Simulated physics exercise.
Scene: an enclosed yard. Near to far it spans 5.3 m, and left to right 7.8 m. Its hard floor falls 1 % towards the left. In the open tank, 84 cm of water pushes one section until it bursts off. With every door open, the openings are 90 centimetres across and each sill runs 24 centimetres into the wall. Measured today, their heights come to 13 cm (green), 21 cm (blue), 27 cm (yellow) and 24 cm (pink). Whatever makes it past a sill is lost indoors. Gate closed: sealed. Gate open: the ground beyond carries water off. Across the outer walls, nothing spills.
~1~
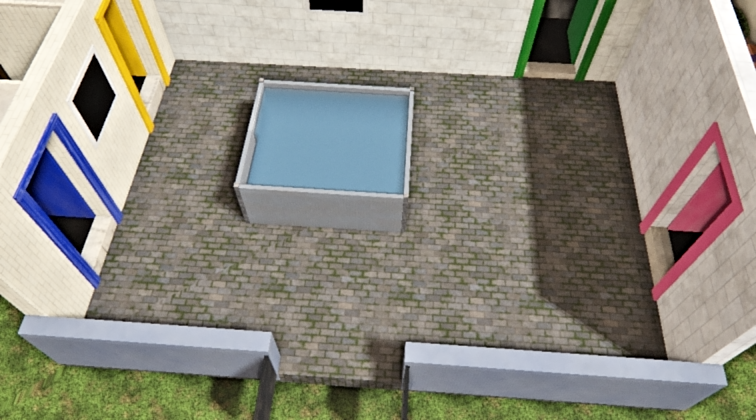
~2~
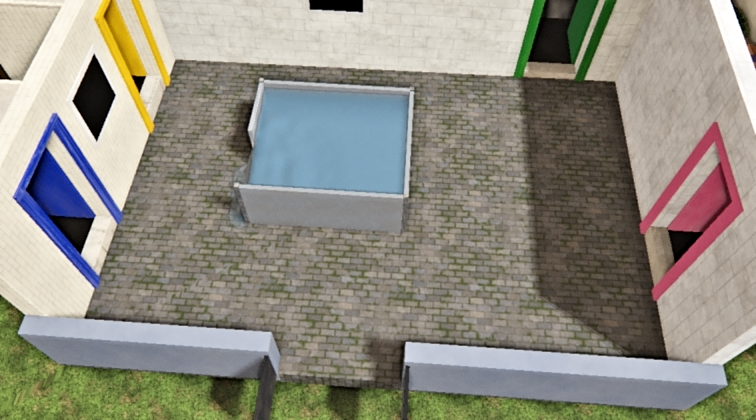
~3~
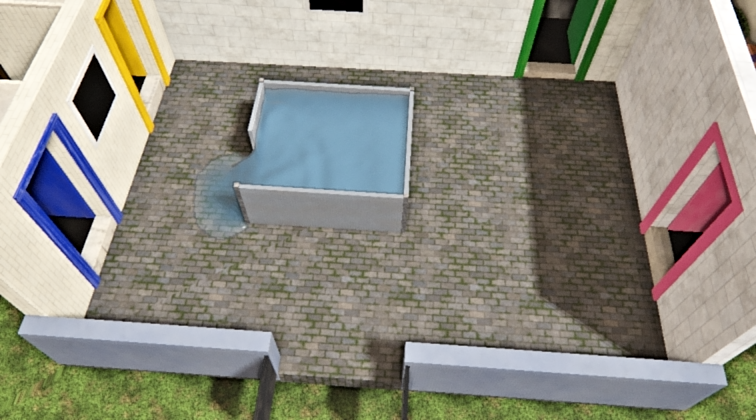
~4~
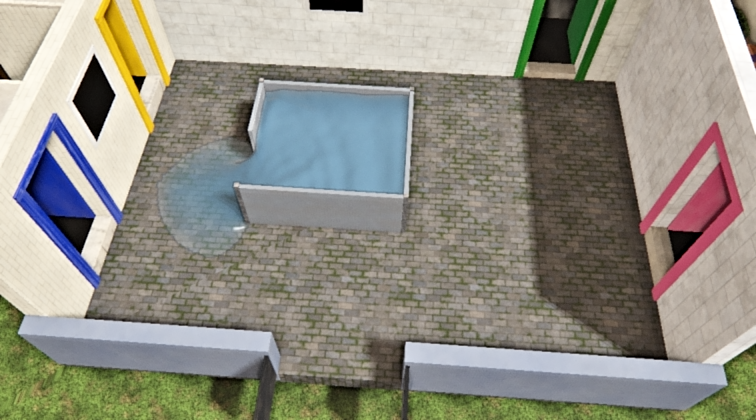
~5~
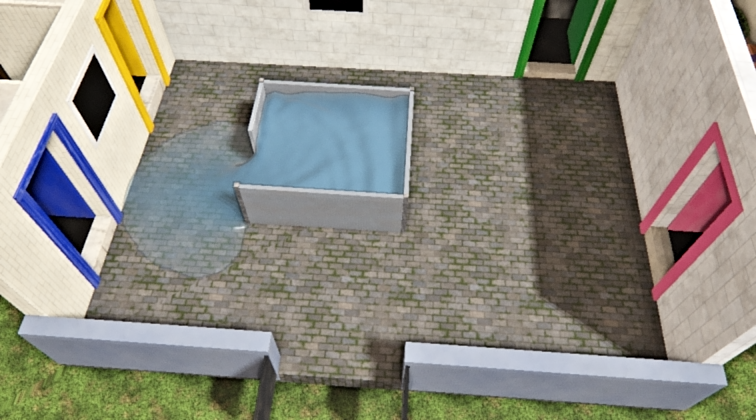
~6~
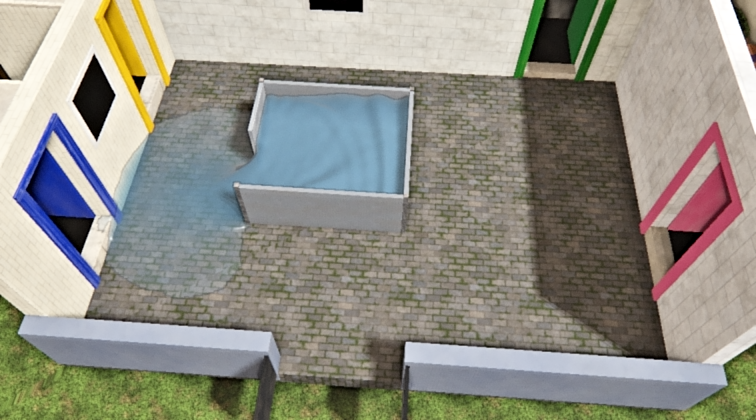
Water sits still in an open grey tank in a paved, walled yard, then pours through a gap that opens in the tank's left side. It fans out across the paving in a widening, rounded sheet, spreading leftward until it reaches the wall and the blue door.
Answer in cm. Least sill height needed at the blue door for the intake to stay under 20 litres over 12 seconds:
34 cm or so.
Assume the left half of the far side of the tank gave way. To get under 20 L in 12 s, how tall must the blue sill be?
Roughly 12.0 cm.
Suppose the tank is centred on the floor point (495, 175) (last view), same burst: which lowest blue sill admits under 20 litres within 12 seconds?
Near 24 cm.
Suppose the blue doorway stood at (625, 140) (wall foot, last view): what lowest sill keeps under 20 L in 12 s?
10.5 cm.
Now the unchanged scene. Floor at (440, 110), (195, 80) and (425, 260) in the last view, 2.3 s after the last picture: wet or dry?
In order: Untouched, soaked, untouched.
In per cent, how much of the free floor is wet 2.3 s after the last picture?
Around 45 per cent of the floor.
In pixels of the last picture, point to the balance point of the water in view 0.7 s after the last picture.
(278, 182), roughly.
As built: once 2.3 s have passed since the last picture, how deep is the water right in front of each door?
In cm - green: 0, blue: 28, yellow: 15, pink: 0.
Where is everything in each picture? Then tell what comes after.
In the first frame, the open tank at (330, 139) is whole and still, 84 cm deep; the blue door at (80, 214) is dry.
In the second frame, water pours out at (253, 180) and has run 0.3 m, to a hidden place; about 9 cm deep outside, 84 cm at the back.
In the third frame, the front is at (199, 193), 0.9 m from the gap at (253, 182); 1.0 m2 of floor is wet, 84 cm left at the back.
In the fourth frame, water pours out at (254, 183) and has run 1.4 m, to (163, 197); about 9 cm deep outside, 84 cm at the back.
In the fifth frame, the front is at (124, 208), 2.0 m from the gap at (254, 183); 4.1 m2 of floor is wet, 80 cm left at the back.
In the sixth frame, the front is at (103, 221), 2.1 m from the gap at (253, 183); 5.3 m2 of floor is wet, 72 cm left at the back; water is at the blue door at (80, 214).
Then, 0.7 s after the last picture water covers 20 % of the floor, deepest (50 cm) near (128, 195); 38 cm at the blue door, 22 litres in over its 21 cm sill.
Then, 2.3 s after the last picture water covers 45 % of the floor, deepest (40 cm) near (77, 341); 28 cm at the blue door, 121 litres in over its 21 cm sill.
Then, 11.3 s after the last picture water covers 100 % of the floor, deepest (16 cm) near (427, 75); 11 cm at the blue door, 149 litres in over its 21 cm sill.
At the blue door as built, the water peaked near 39 cm, 0.9 s after the last picture.
Run again over the same 12 s with other heights there, 40 litres in over 30 cm, 3 litres over 40 cm. The limit of 20 litres is kept from about 34 cm up.
